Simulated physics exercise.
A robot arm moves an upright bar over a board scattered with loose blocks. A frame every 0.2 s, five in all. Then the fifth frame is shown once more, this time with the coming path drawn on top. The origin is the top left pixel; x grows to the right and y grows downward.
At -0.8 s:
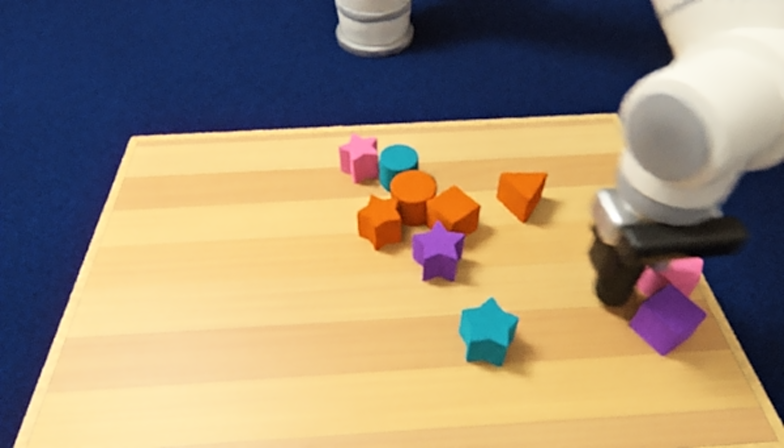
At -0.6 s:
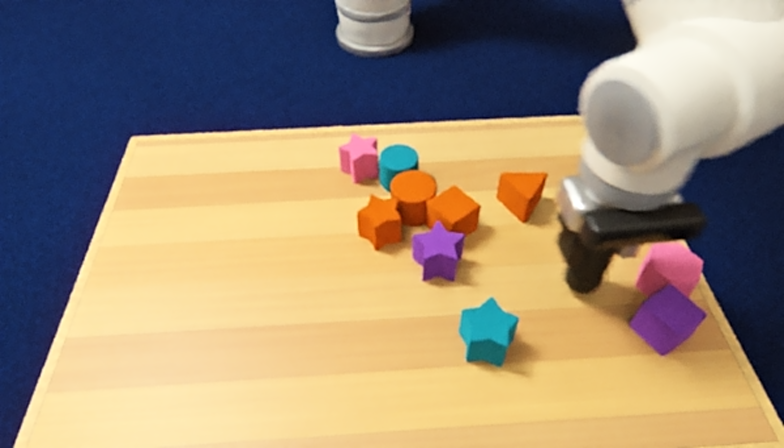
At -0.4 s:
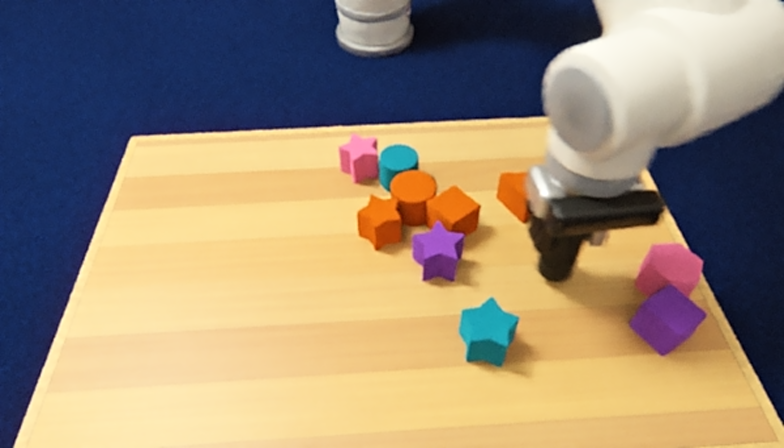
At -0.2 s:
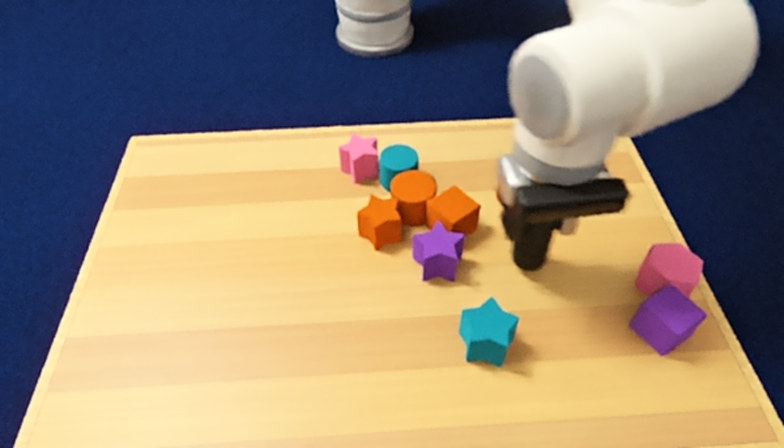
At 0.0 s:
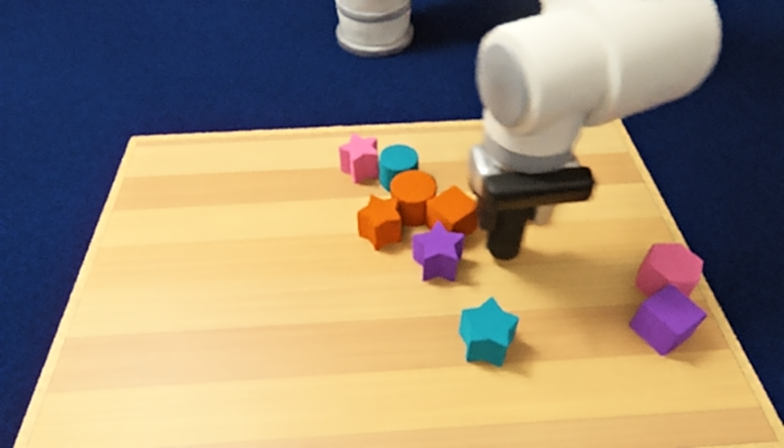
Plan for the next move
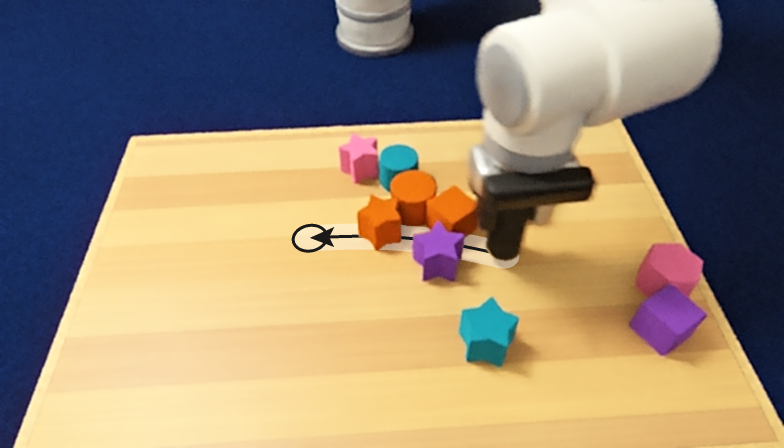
On a light wooden board against dark blue, a white robot arm holds a dark upright bar at the right, beside a pink block and a purple one. The arm glides steadily left and slightly away, passing in front of the orange triangle and nearing the clustered blocks, while every block stays still.
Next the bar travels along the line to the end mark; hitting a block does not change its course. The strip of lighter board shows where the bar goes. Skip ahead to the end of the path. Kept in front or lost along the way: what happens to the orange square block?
The bar moves past it.
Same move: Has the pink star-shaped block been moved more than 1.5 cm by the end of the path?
Yes.
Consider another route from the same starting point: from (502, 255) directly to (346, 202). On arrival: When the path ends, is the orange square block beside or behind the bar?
No
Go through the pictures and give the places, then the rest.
Bar tip (611, 292); block tops, pink star-shaped block (360, 145); orange star-shaped block (380, 210); turquoise circle (399, 156); orange circle (414, 185); purple star-shaped block (439, 241); orange square block (454, 203), in the first picture.
Bar (581, 280); blocks unchanged, in the second picture.
Bar (554, 269); blocks unchanged, in the third picture.
Bar (528, 258); blocks unchanged, in the fourth picture.
Bar (503, 248); pink star-shaped block (360, 145); orange star-shaped block (380, 210); turquoise circle (399, 156); orange circle (414, 185); purple star-shaped block (439, 241); orange square block (454, 203), in the fifth picture.
Path on the board, from (502, 255) via (405, 238), ending at (310, 238).
On the path given first. One third of the way, bar (436, 235); orange star-shaped block (375, 209), turned 20° anticlockwise; turquoise circle (395, 146); orange circle (385, 174); purple star-shaped block (427, 243), turned 15° anticlockwise; orange square block (413, 196).
Two thirds of the way, bar (372, 230); pink star-shaped block (353, 133), turned 10° clockwise; orange star-shaped block (330, 215), turned 40° anticlockwise; turquoise circle (394, 142); orange circle (358, 157); purple star-shaped block (422, 244), turned 40° anticlockwise; orange square block (364, 186), turned 40° clockwise.
At the end, bar (309, 231); pink star-shaped block (353, 132), turned 15° clockwise; orange star-shaped block (272, 226), turned 85° anticlockwise; turquoise circle (394, 142); orange circle (357, 156); purple star-shaped block (422, 244), turned 40° anticlockwise; orange square block (361, 185), turned 45° clockwise.
